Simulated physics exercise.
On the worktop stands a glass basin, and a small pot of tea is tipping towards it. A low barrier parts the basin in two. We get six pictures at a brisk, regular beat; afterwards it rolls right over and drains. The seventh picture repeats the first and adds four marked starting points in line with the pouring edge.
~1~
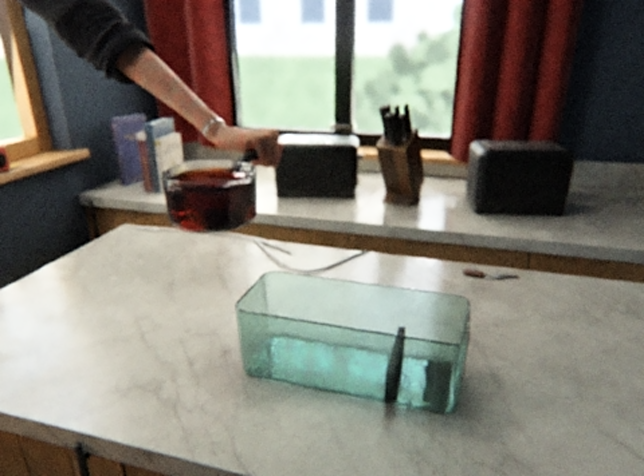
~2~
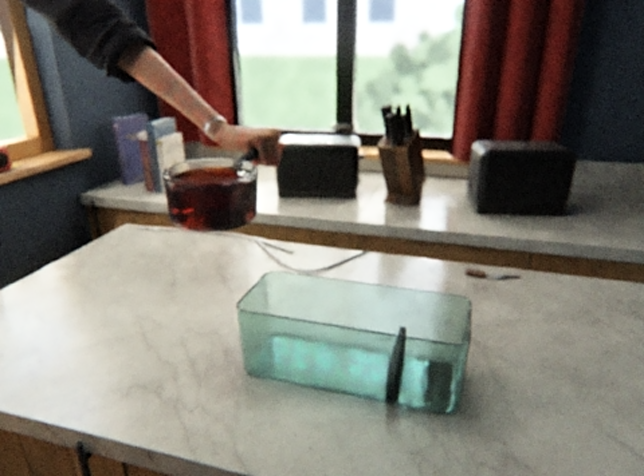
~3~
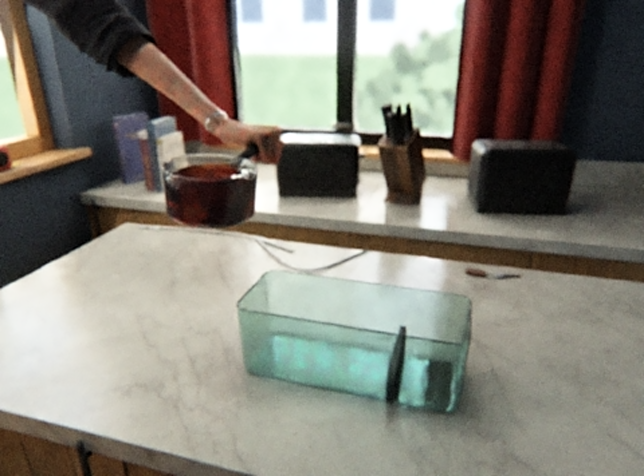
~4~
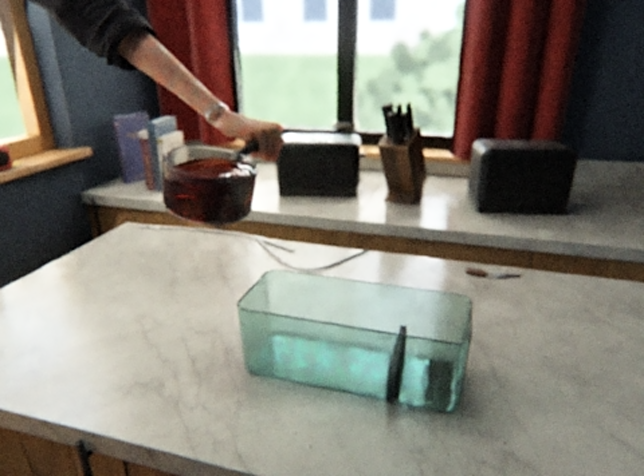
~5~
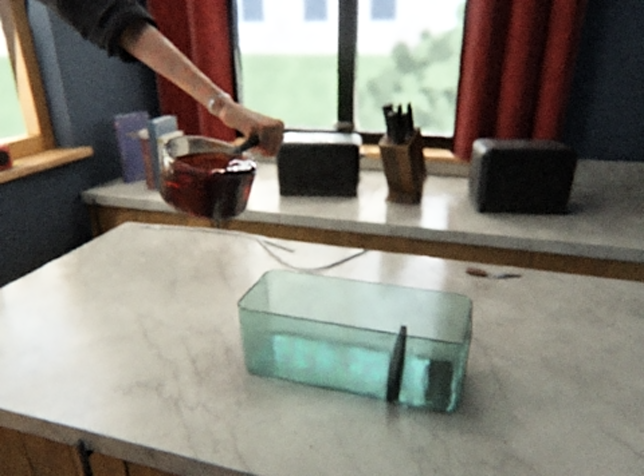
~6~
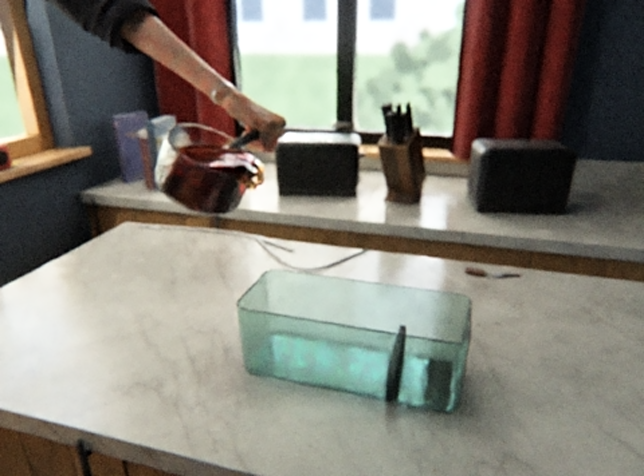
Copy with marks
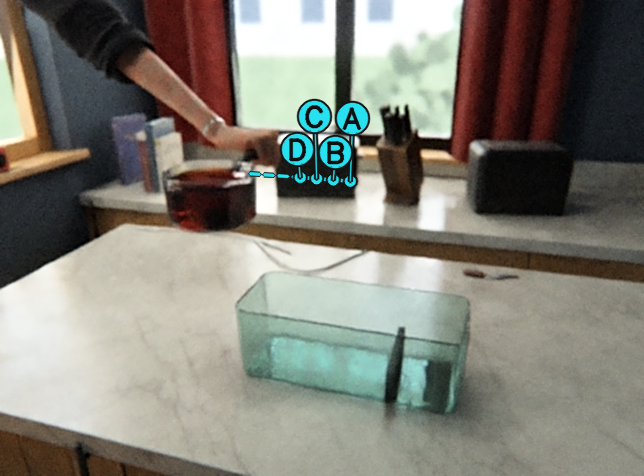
A hand holds a glass pot of dark red tea above a counter and slowly tilts it.
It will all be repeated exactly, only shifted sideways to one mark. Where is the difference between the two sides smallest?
Use dot C.
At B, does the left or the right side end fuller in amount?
More ends on the right.
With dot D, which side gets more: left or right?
More ends on the left.
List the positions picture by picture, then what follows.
The first picture shows upright, lip at (250, 173); basin from (244, 370) to (457, 411); top of the wall at (396, 348); nothing has left yet.
The second picture shows upright, lip at (251, 173); nothing has left yet.
The third picture shows tipped about 5°, lip at (252, 172); nothing has left yet.
The fourth picture shows tipped about 11°, lip at (252, 172); nothing has left yet.
The fifth picture shows tipped about 18°, lip at (252, 172); nothing has left yet.
The sixth picture shows tipped about 28°, lip at (252, 171); tea is over the lip, down to (258, 185).
On the marked copy, A at (350, 181); B at (333, 179); C at (316, 178); D at (300, 177).
If A is chosen, about 31 % ends left of the wall and 69 % right of it.
If B is chosen, about 27 % ends left of the wall and 72 % right of it.
If C is chosen, about 46 % ends left of the wall and 53 % right of it.
If D is chosen, about 80 % ends left of the wall and 18 % right of it.
